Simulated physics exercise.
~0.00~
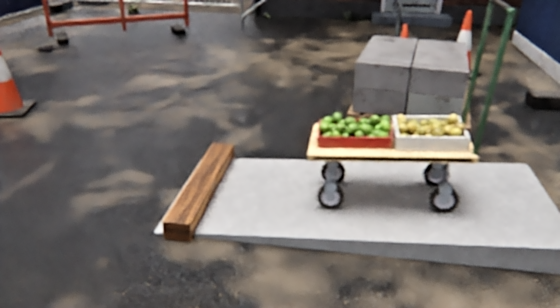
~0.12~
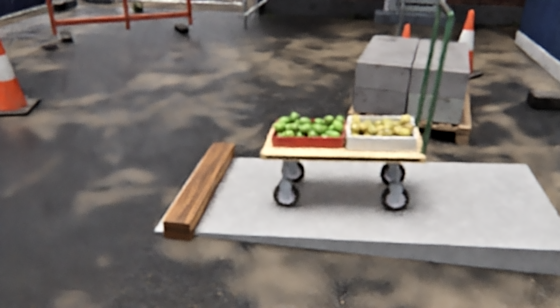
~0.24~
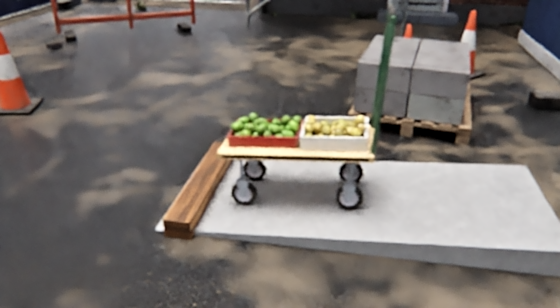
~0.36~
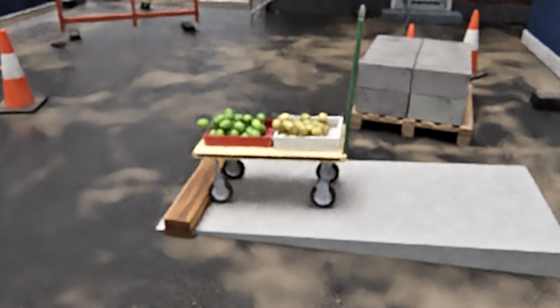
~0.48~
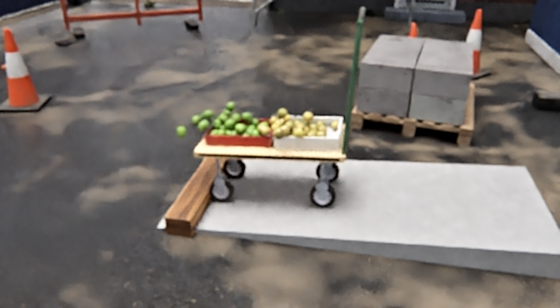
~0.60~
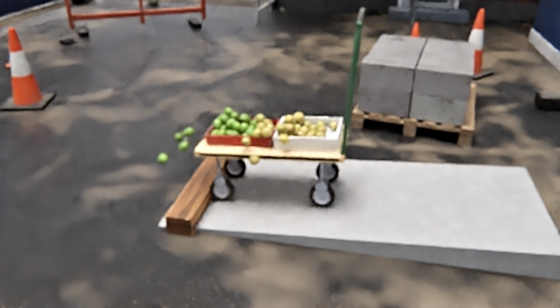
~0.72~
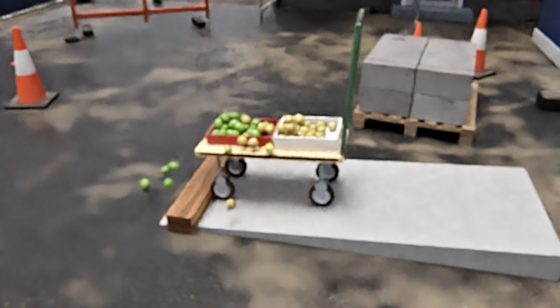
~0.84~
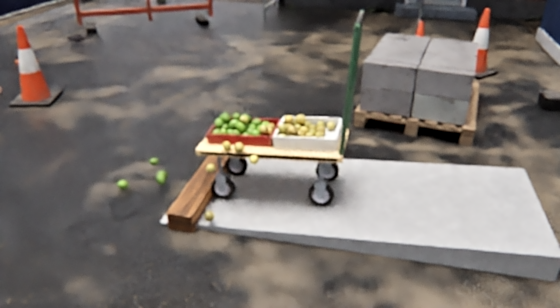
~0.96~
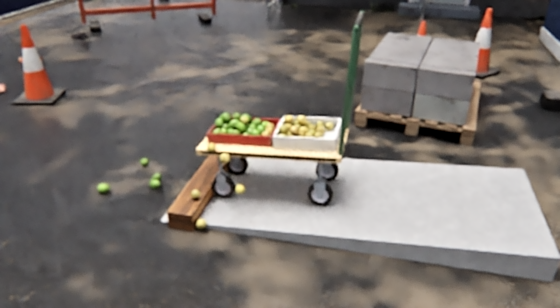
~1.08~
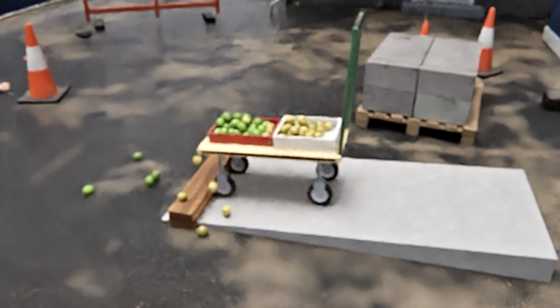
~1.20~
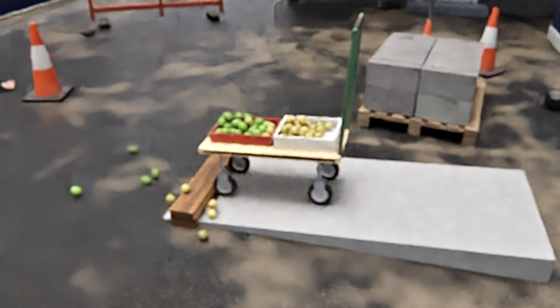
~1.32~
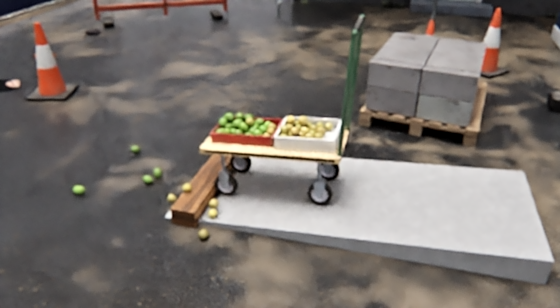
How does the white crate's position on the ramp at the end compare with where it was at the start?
It began farther up the ramp on the right, in front of the grey blocks, and ended farther left and lower down, on the trolley stopped against the wooden step.
